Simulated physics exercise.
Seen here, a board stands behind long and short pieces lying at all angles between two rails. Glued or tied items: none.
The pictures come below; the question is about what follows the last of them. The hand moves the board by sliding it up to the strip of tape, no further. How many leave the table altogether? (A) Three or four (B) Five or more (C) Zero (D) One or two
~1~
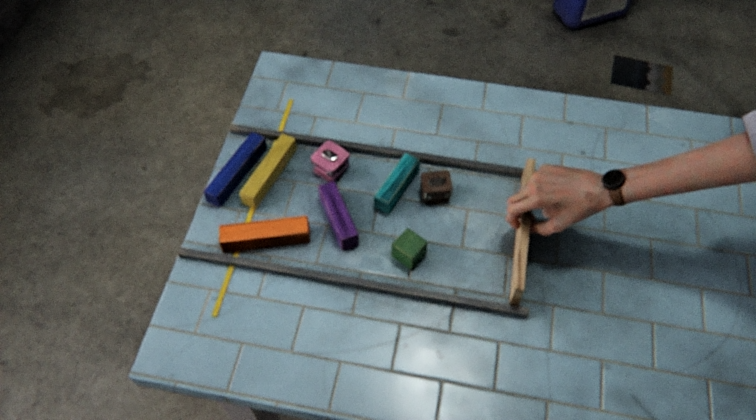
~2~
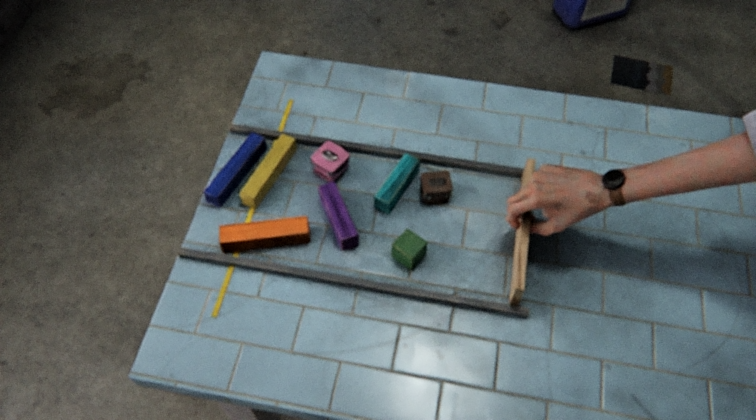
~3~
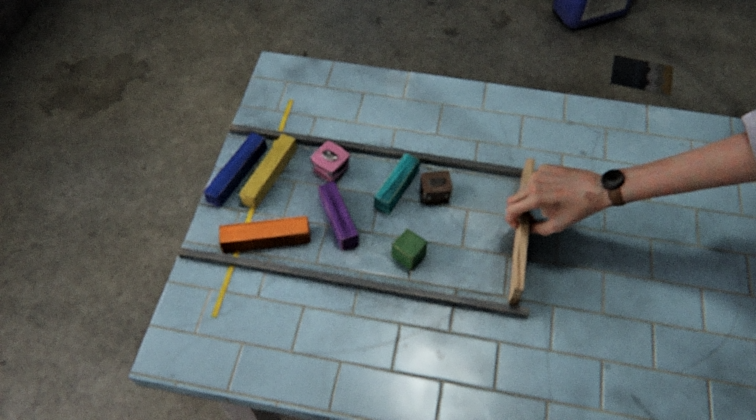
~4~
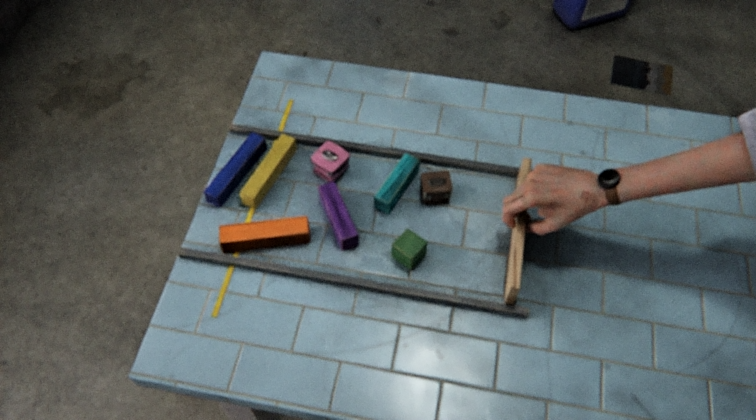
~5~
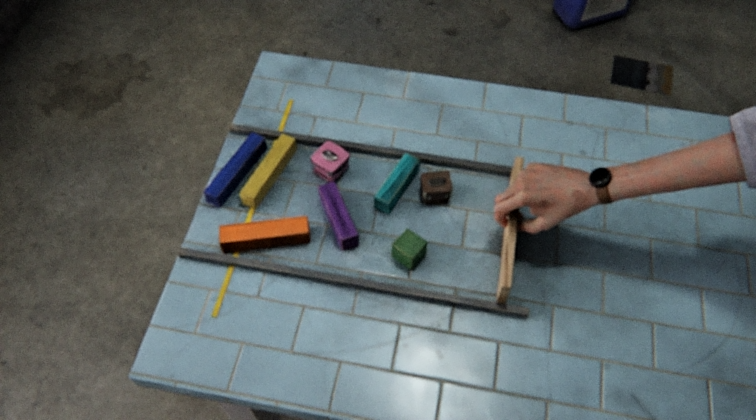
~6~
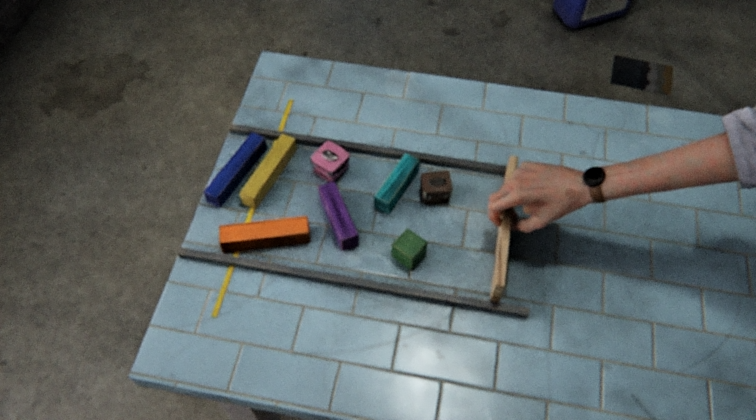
Three or four (A).
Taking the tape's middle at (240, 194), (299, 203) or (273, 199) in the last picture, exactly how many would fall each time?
Down on the floor: 5, 0 and 3.
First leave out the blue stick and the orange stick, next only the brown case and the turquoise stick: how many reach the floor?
The counts: 2 and 2.
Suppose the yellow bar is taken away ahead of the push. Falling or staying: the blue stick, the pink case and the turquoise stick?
The blue stick is lost; the pink case falls; the turquoise stick survives.
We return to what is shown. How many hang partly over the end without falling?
Things overhanging at the end: 1.
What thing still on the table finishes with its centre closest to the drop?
Purple stick.
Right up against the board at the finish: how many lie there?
That number would be 2.
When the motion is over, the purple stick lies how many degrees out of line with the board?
Near 20 degrees.
Soon after, none off yet; blue stick at rest near (236, 169); yellow bar at rest near (269, 171); orange stick at rest near (265, 234).
In the end, the number that fall off is three or four; gone, pink case, orange stick, yellow bar and blue stick.
